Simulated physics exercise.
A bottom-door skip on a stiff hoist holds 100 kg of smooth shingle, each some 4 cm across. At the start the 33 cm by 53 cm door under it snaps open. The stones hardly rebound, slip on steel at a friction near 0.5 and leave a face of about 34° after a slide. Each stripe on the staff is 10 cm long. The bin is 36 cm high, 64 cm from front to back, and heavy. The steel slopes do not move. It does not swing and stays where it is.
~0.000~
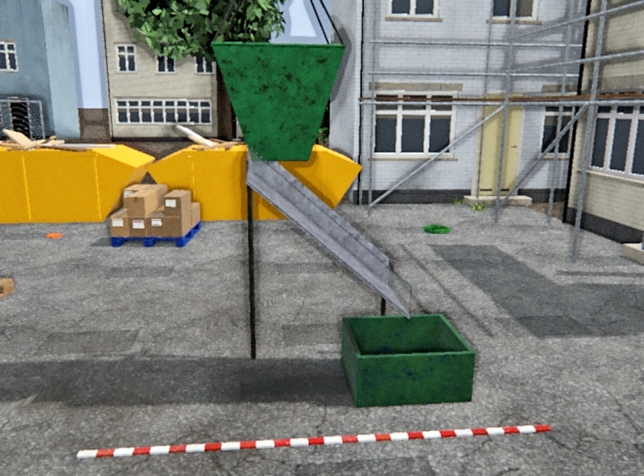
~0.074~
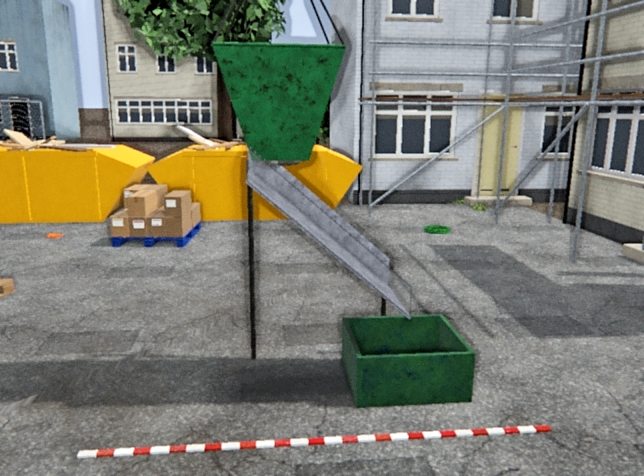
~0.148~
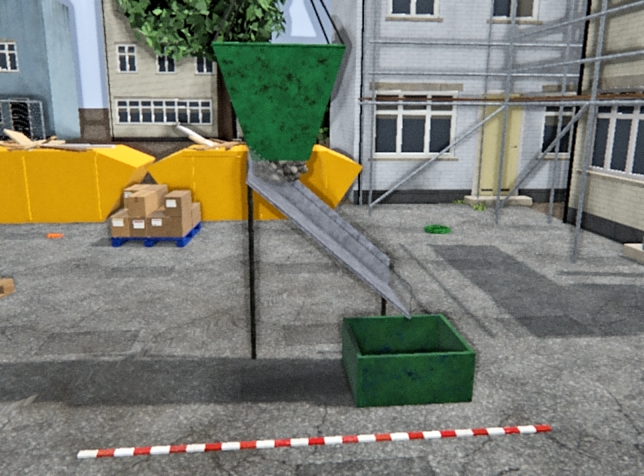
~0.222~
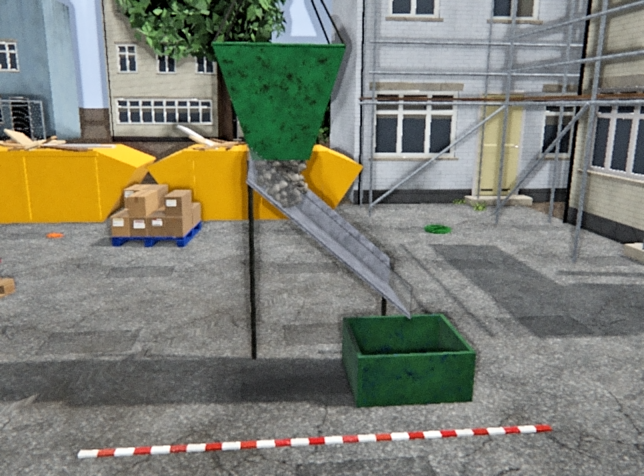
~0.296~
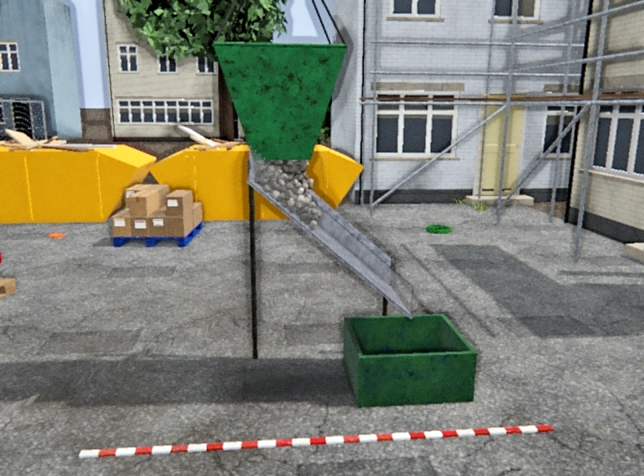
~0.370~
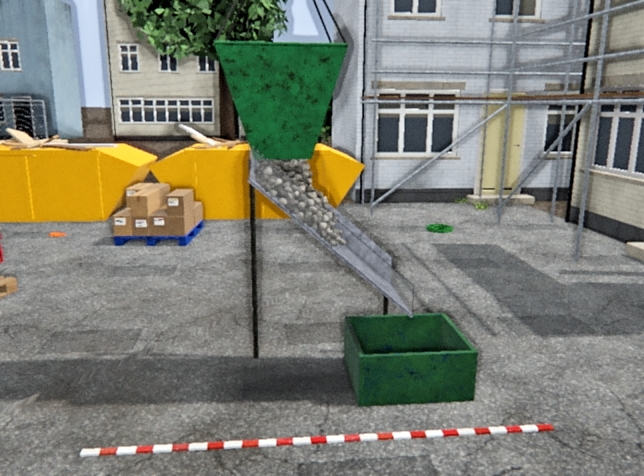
Green hopper releasing grey stones onto a sloping metal chute, the stones spreading down and right above an empty green bin.
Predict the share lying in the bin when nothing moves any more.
About 91 per cent.
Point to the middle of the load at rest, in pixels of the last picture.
Near (423, 364).
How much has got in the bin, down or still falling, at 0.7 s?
About 15 per cent by then.
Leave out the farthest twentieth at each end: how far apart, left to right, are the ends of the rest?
About 110 cm.
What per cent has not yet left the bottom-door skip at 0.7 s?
It holds some 0 per cent.
After 0.7 s, 0 % in the bottom-door skip, 84 % on the steel, 15 % falling or lying in the bin; the stones farthest right are at (450, 350).
After 1.1 s, 0 % in the bottom-door skip, 18 % on the steel, 77 % falling or lying in the bin, 5 % falling or lying beside or right of the bin; the stones farthest right are at (531, 368).
After 1.7 s, 0 % in the bottom-door skip, 91 % falling or lying in the bin, 9 % falling or lying beside or right of the bin; the stones farthest right are at (621, 369).
After 2.6 s, 0 % in the bottom-door skip, 91 % falling or lying in the bin, 9 % falling or lying beside or right of the bin; the stones farthest right are at (640, 364).
After 4.5 s, 0 % in the bottom-door skip, 91 % in the bin, 9 % beside or right of the bin; the stones farthest right are at (640, 364).
